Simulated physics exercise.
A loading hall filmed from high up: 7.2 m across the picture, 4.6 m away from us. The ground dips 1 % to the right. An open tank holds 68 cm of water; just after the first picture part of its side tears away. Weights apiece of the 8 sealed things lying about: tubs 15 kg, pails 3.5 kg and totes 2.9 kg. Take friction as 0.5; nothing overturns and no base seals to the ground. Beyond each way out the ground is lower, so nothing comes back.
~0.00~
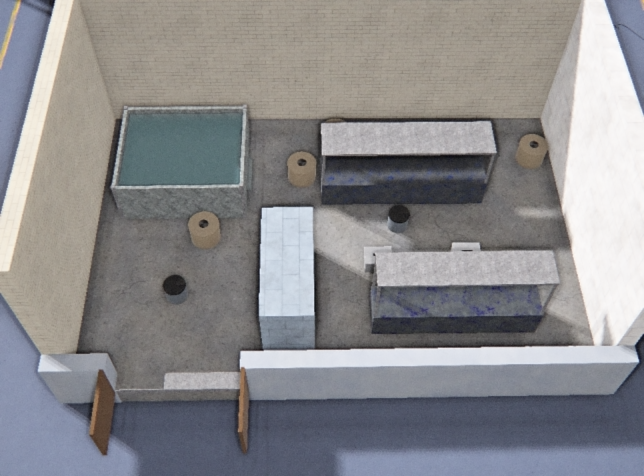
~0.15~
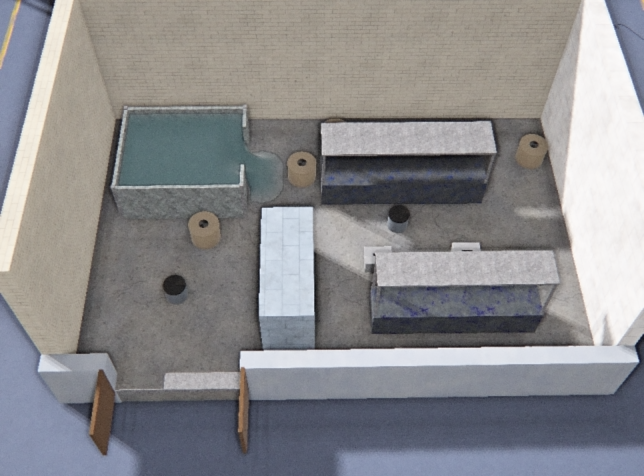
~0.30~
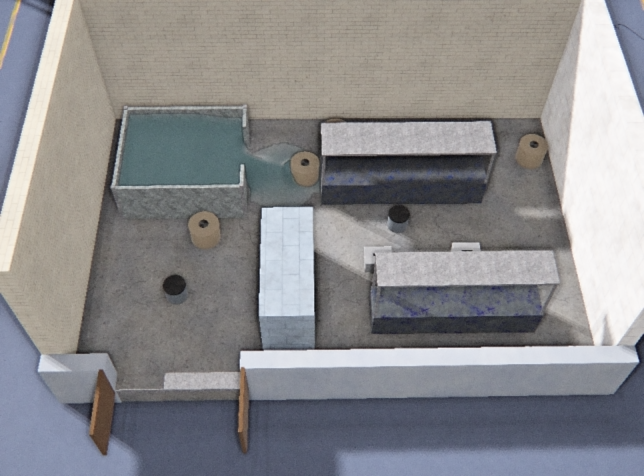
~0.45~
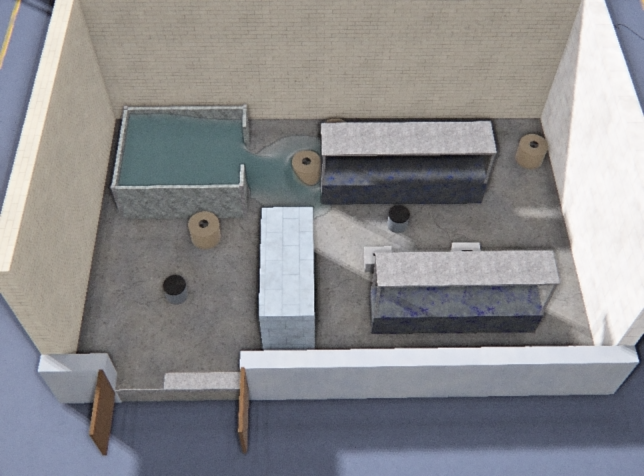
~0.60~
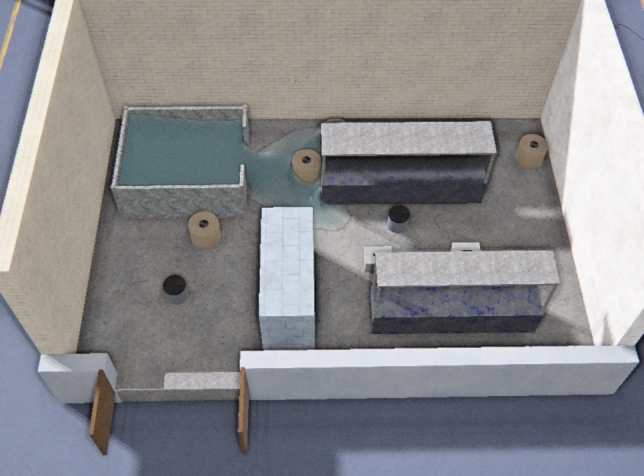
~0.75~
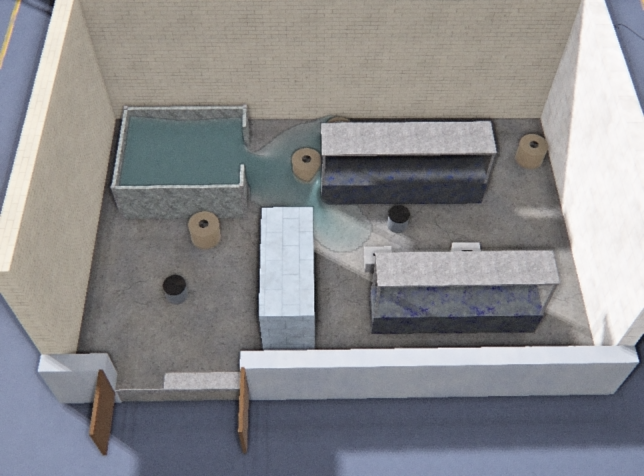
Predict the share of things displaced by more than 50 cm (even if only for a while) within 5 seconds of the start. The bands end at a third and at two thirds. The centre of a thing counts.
Share: From one to two thirds.
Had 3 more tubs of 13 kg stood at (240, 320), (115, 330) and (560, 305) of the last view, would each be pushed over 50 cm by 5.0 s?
In turn: Under, short of it, past it.
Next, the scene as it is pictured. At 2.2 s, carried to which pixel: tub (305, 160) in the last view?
Near (391, 118).
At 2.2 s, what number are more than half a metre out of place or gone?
I count 3.
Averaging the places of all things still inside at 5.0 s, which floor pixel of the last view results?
Near (418, 252).
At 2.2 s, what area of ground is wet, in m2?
Roughly 16 m2.
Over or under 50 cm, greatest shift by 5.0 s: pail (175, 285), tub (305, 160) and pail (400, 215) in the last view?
In that order: Under, more, short of it.
After 1.1 s 1 of 8 are over 50 cm from their spots; 1 afloat.
After 2.2 s 3 of 8 are over 50 cm from their spots; 2 afloat.
After 3.5 s 5 of 8 are over 50 cm from their spots; 2 afloat.
After 5.0 s 5 of 8 are over 50 cm from their spots, and 5 have been at some point; 3 afloat.
